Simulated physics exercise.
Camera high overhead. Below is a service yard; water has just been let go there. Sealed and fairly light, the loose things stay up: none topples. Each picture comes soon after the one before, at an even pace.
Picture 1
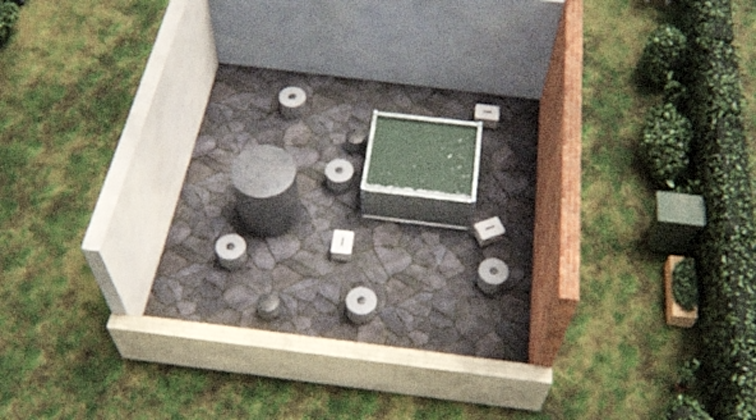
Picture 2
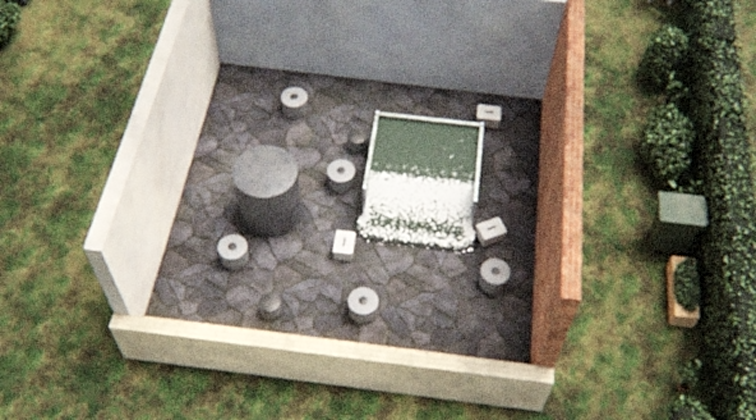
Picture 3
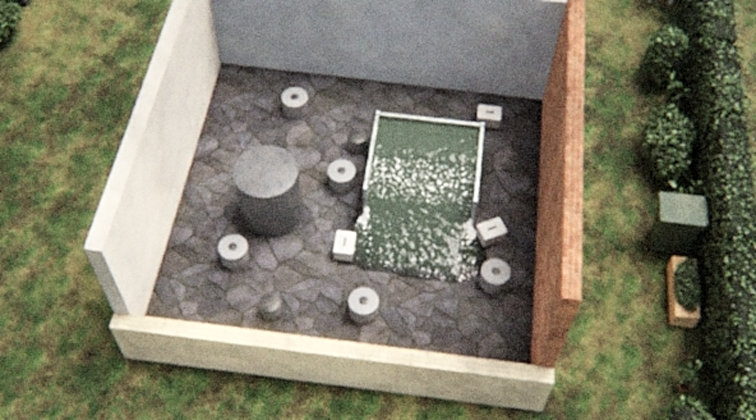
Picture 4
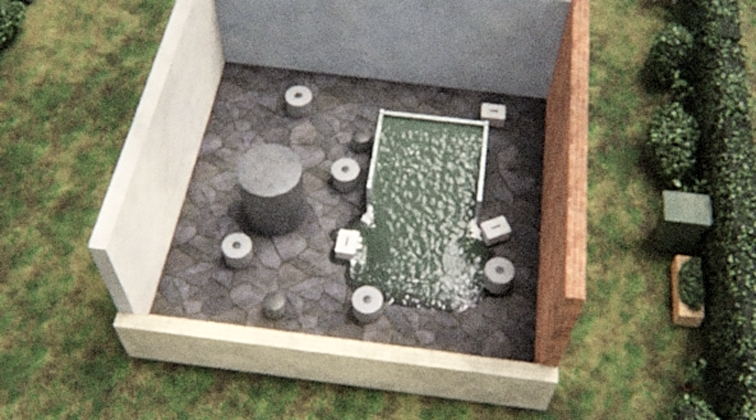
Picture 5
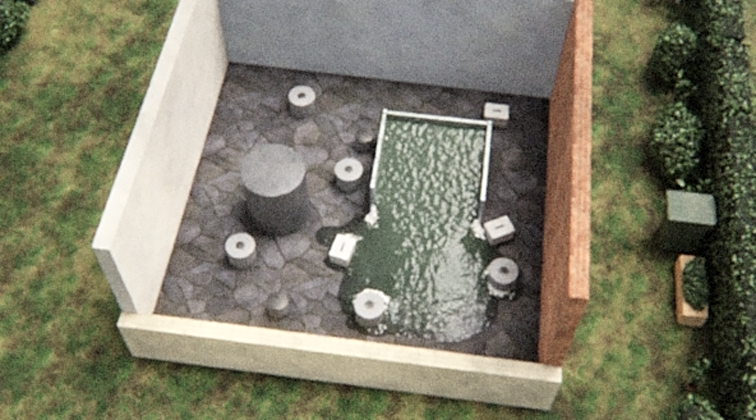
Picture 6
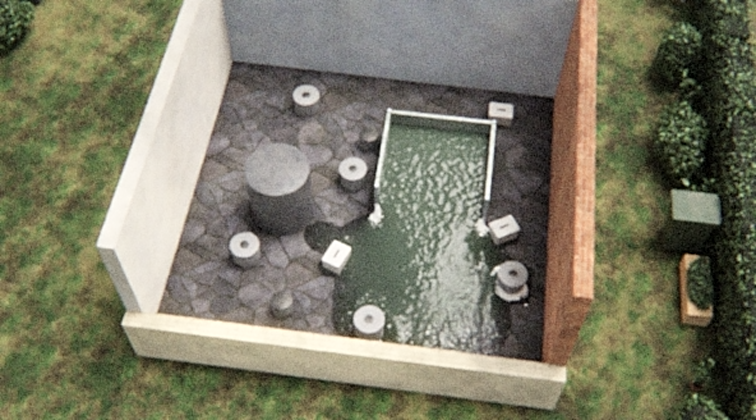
Walled service yard from overhead, green water bursting from an open-fronted tank, spreading across dark paving and nudging a few small objects.
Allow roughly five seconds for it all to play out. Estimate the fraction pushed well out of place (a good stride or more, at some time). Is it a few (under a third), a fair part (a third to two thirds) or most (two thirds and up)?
Most.
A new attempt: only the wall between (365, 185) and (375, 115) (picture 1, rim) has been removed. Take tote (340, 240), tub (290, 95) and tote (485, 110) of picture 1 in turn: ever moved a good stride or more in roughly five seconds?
Outcome by item - short of that distance / displaced that far / displaced that far.
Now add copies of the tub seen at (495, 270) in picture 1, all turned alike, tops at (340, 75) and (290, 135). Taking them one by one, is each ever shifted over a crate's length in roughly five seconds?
Result by item: Stays where it is / stays where it is.
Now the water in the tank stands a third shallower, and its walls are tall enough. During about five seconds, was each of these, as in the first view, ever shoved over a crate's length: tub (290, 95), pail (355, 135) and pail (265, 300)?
The first stayed below the mark, the next stayed below the mark, and the last passed the mark.
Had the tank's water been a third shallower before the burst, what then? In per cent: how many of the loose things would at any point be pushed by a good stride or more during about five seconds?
About 60 %.
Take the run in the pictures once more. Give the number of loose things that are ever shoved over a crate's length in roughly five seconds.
7.
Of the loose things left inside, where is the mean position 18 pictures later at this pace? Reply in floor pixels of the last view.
It lands somewhere near (338, 191).
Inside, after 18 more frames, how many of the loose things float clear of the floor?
The answer would be 5.
A moment on, 3 of 10 are well off their spots; 1 afloat.
Next, 4 of 10 are well off their spots; 2 afloat.
Later, 6 of 10 are well off their spots; 5 afloat.
In the end, 7 of 10 are well off their spots, and 7 have been at some point; 2 afloat.
